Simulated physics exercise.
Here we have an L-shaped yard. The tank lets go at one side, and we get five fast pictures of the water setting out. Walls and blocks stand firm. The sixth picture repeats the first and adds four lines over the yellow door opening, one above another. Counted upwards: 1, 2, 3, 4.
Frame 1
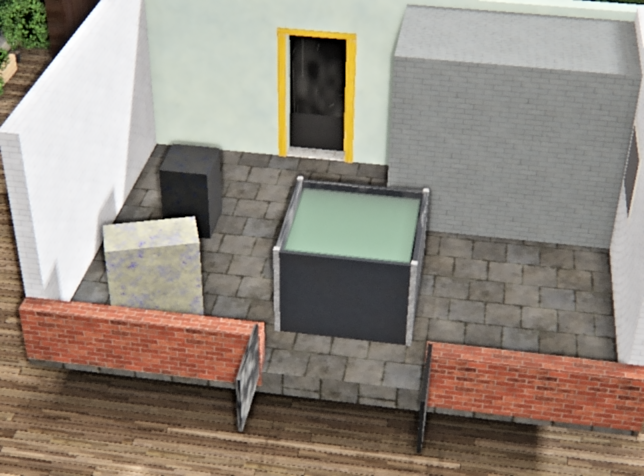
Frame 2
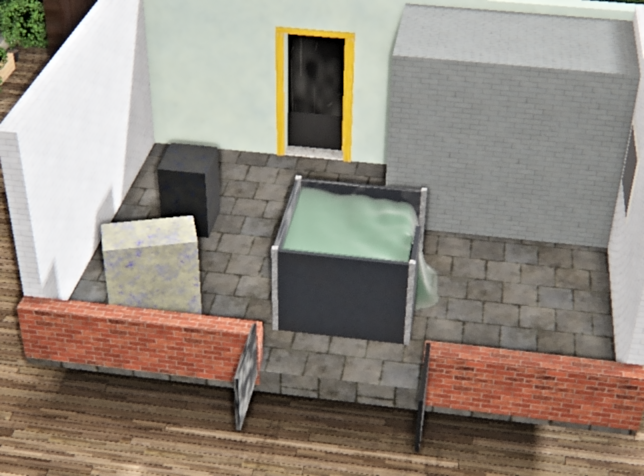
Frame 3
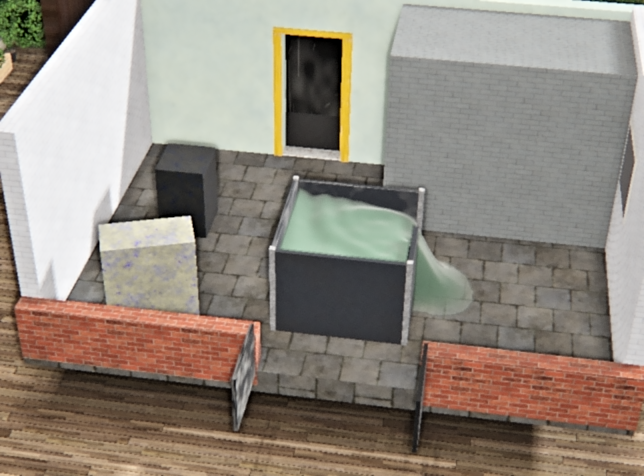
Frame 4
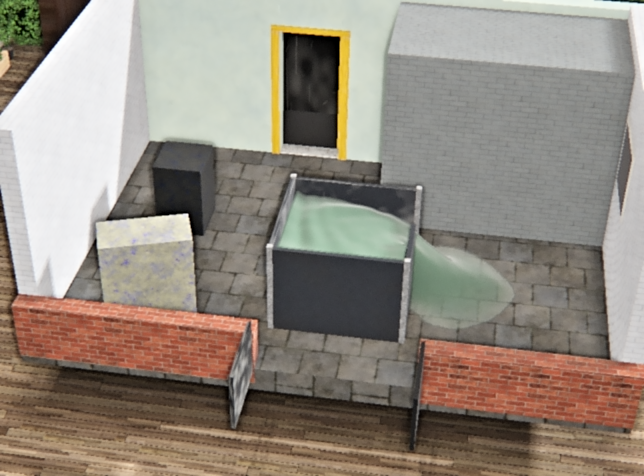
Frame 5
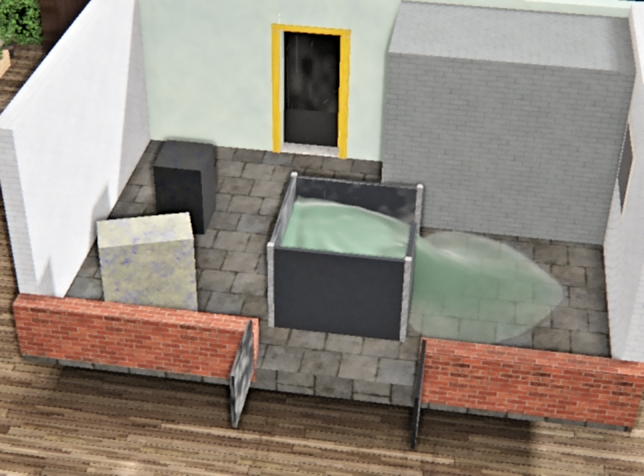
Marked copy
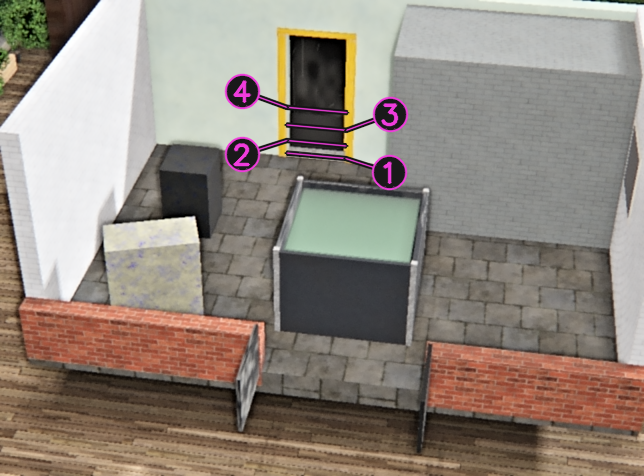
Pale green water poured out of the right side of a dark square tank in a walled, paved yard, spreading rightward across the stone floor in a widening sheet while the level inside dropped.
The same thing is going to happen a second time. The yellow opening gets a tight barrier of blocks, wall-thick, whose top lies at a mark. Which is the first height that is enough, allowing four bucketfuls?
The answer is height 1.
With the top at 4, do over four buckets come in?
No, that is safe.
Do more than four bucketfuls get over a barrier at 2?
No.
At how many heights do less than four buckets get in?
All of the four.
On the marked copy, 1 at (316, 155); 2 at (316, 143); 3 at (316, 127); 4 at (316, 109); from the bottom up 1, 2, 3, 4.
With 1, nothing gets over.
With 2, nothing gets over.
With 3, nothing gets over.
With 4, nothing gets over.
